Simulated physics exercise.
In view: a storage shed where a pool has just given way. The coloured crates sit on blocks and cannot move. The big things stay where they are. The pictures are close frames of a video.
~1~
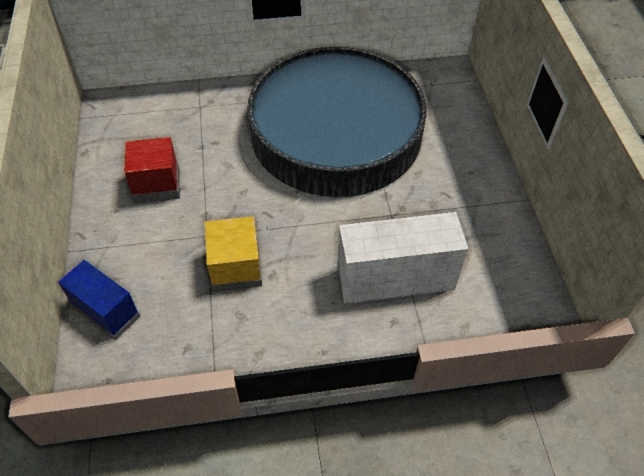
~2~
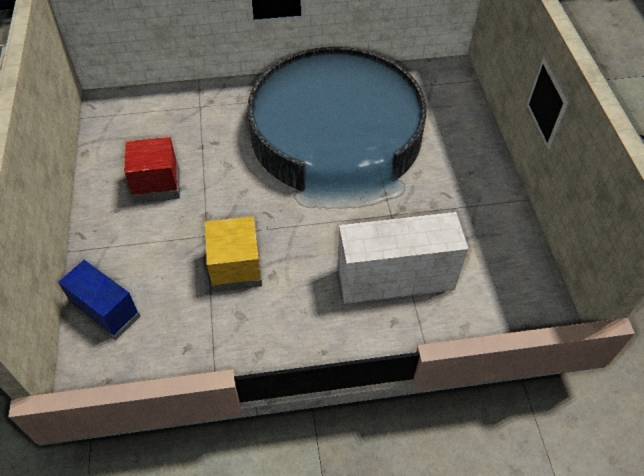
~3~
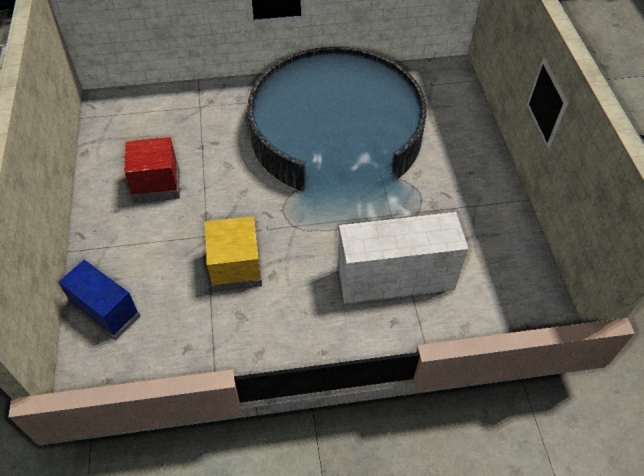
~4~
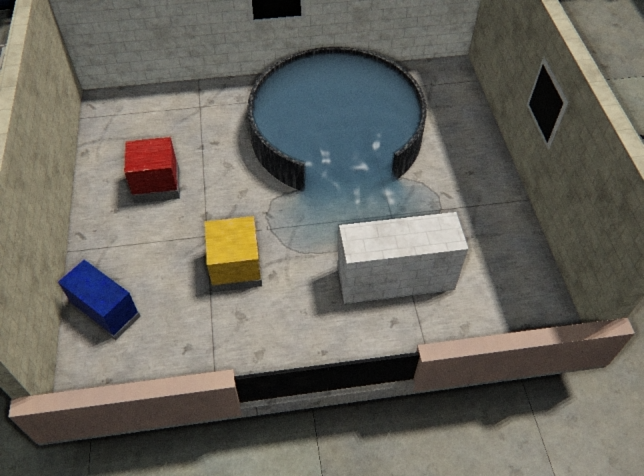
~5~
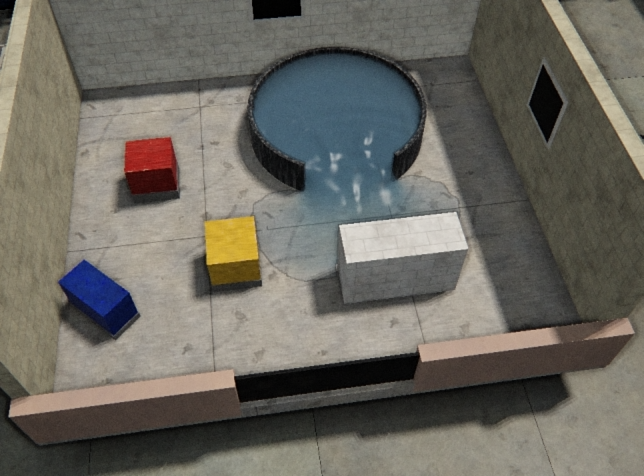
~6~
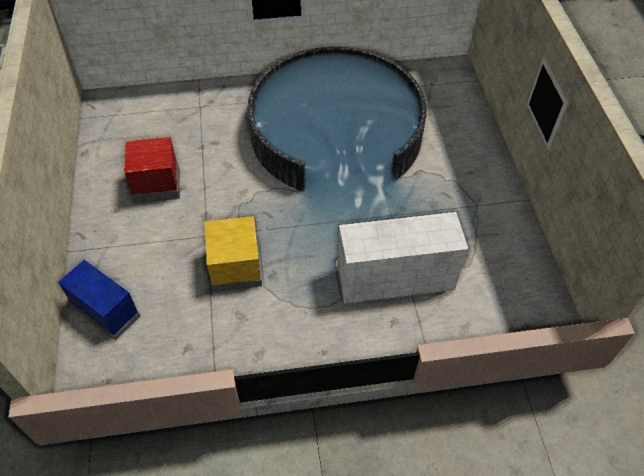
A walled shed with a pale concrete floor is seen from a high, fixed angle. A round, dark-rimmed pool of blue water stands towards the back, with a red block to its left, a blue block at lower left, a yellow block near the centre and a long white block to the right. The pool opens at its front, and water pours out, spreading in a thin sheet towards the yellow block and around the white one.
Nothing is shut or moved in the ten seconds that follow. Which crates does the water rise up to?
One by one: The red crate stays dry; the blue crate gets wet; the yellow crate gets wet.
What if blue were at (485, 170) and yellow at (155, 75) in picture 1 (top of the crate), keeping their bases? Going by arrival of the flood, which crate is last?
Last comes the crate marked yellow.
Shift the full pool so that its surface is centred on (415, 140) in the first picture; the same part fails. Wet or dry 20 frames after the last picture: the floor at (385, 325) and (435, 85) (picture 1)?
In that order: Flooded, no water.
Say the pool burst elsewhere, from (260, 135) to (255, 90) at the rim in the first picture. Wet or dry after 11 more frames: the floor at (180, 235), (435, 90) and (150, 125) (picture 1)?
One after the other: Wet, clear, covered.
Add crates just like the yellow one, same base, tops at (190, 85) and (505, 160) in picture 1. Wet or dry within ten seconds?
In turn: Is spared, ends up wet.
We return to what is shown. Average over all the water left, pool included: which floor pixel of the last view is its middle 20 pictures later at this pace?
Around (345, 199).
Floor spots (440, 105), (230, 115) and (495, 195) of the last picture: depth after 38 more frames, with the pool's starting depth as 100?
About 8, 2 and 18 per cent.
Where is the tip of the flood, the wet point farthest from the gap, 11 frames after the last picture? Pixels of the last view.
Roughly at (135, 406).
A moment on, water covers 20 % of the floor; the red crate not reached, the blue crate not reached, the yellow crate water round its plinth.
Next, water covers 30 % of the floor; the red crate not reached, the blue crate not reached, the yellow crate water round its plinth.
Then, water covers 55 % of the floor; the red crate water round its plinth, the blue crate water round its plinth, the yellow crate water round its plinth.
Later, water covers 90 % of the floor; the red crate water round its plinth, the blue crate water round its plinth, the yellow crate water round its plinth.
In the end, water covers 100 % of the floor; the red crate stayed above the water, the blue crate was topped, the yellow crate was topped.
